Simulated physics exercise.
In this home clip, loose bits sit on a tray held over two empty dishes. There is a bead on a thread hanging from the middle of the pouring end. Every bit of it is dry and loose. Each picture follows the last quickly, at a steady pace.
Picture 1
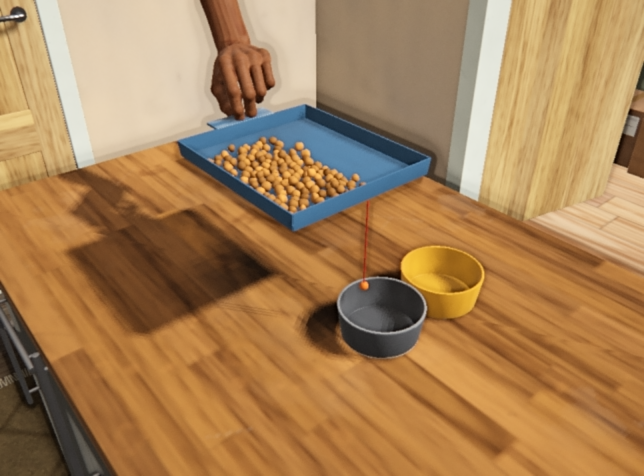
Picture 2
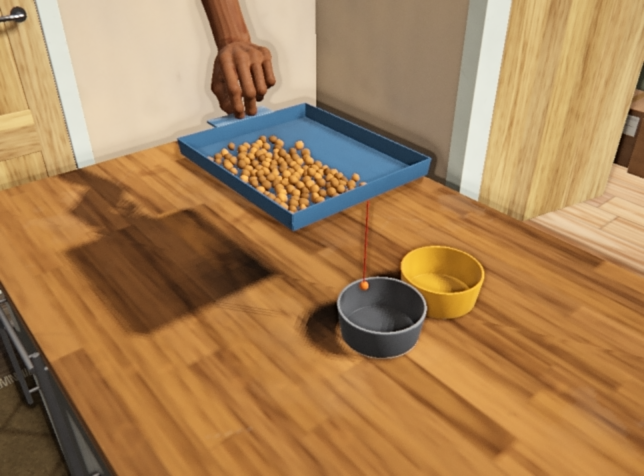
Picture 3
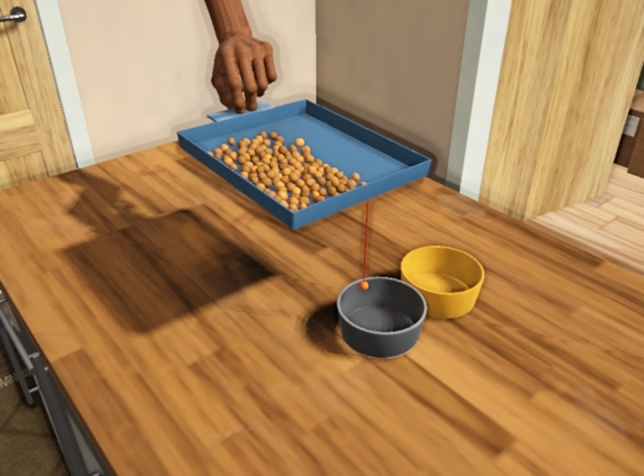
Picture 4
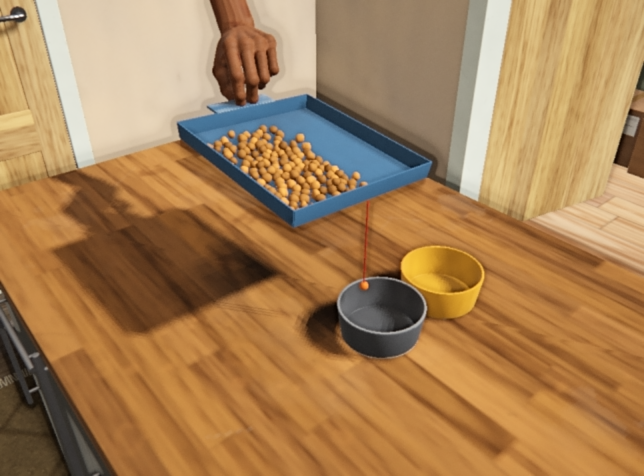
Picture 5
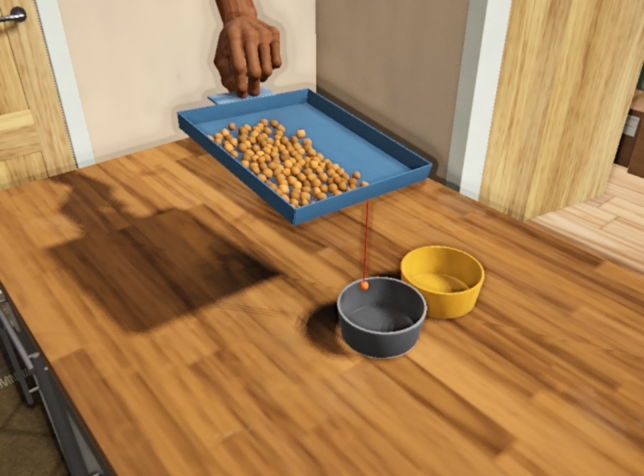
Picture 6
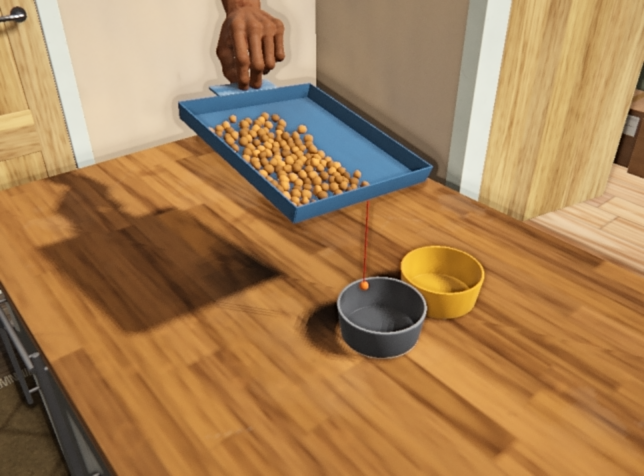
Kitchen counter, a hand gradually tilting a blue tray of roasted chickpeas above two empty bowls, one grey and one yellow.
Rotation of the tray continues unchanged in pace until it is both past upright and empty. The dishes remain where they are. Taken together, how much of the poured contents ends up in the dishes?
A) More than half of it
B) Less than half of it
Answer: A.
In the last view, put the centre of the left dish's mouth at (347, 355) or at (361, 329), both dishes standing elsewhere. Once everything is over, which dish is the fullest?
The first try favours the rightmost one, and the second try favours the rightmost one.
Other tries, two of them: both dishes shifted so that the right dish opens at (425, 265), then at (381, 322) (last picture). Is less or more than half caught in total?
Earlier try a majority share, later try a minority share.
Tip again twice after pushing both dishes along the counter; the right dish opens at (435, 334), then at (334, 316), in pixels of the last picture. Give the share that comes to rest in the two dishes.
It comes to roughly 20 per cent in one try and roughly 0 per cent in the next.
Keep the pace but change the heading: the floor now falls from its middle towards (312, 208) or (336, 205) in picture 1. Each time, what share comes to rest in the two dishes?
I'd put it at some 10 % and then some 20 %.
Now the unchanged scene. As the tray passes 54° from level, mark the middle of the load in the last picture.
Roughly at (367, 159).
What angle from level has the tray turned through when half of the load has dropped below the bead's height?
Approx. 105° from level.
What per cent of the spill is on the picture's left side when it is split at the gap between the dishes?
It comes to near 70 percent of the spill.
Soon, tray tipped steeply; all on the tray.
A while on, tray tipped right over; all on the tray.
Towards the end, tray tipped past a quarter turn; about a quarter in the left dish; about half in the right dish; about a quarter outside both; a stray few in the air.
Finally, tray tipped past a quarter turn; about a quarter in the left dish; about half in the right dish; about a quarter outside both; a stray few in the air.
